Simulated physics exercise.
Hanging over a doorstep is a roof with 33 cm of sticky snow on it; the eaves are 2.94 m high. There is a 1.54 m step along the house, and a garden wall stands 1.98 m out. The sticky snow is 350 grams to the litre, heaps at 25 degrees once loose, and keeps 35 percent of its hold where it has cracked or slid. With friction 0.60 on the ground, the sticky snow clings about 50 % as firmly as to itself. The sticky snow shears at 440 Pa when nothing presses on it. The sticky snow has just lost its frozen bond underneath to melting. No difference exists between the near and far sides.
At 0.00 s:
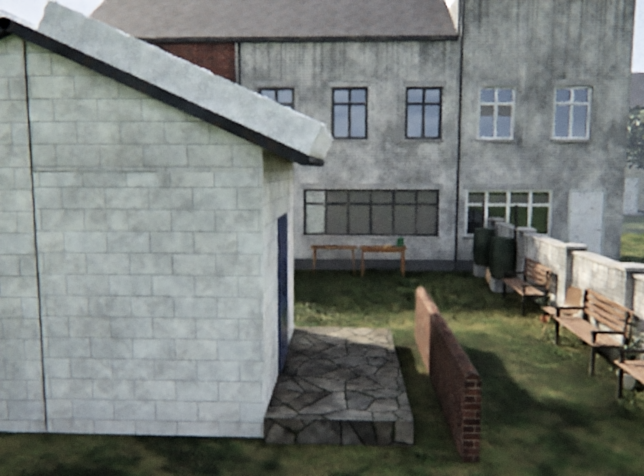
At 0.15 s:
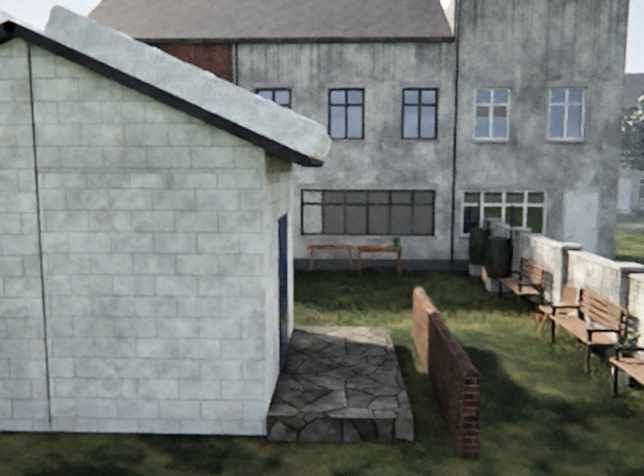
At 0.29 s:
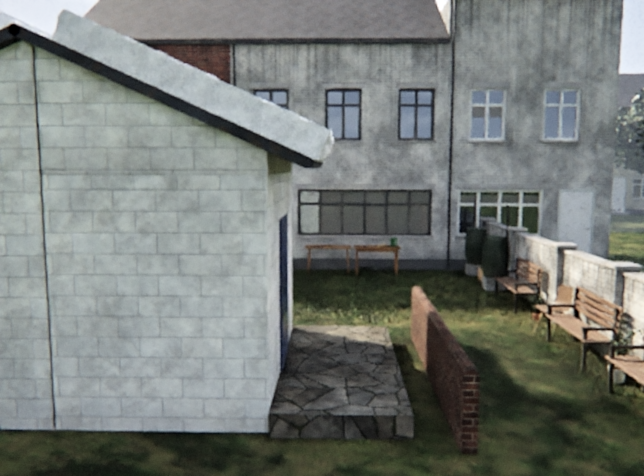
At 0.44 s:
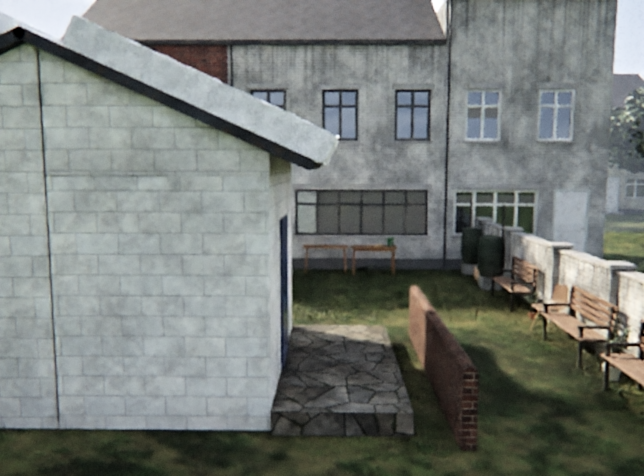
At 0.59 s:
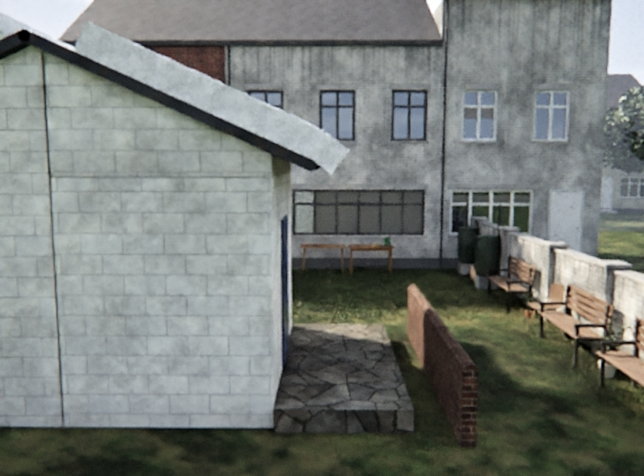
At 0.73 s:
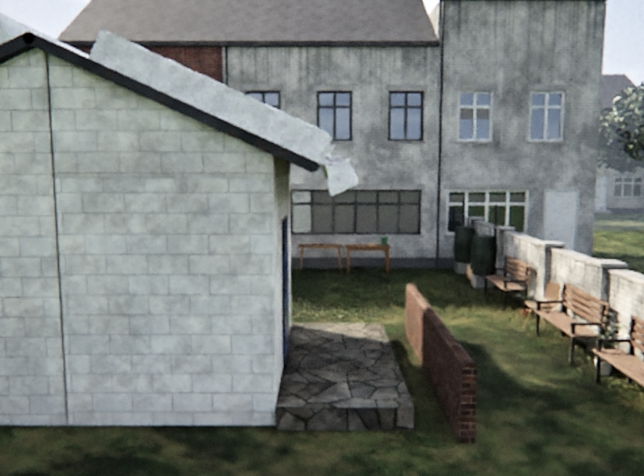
A thick layer of snow slid slowly down the sloping roof of a pale block building toward the right, poking out past the eaves above a stone step, then cracked and bent downward at its edge.
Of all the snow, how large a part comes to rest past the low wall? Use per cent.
Close to 9 % of the snow ends past the low wall.
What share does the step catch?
It works out at some 55 per cent.
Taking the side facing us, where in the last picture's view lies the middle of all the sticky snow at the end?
About (411, 395).
After 1.14 s, 89 % is still on the roof and 0 % is past the low wall.
After 1.63 s, 63 % is still on the roof and 0 % is past the low wall.
After 2.11 s, 28 % is still on the roof and 0 % is past the low wall.
After 2.60 s, none is still on the roof and 3 % is past the low wall.
After 3.60 s, none is still on the roof and 9 % is past the low wall.
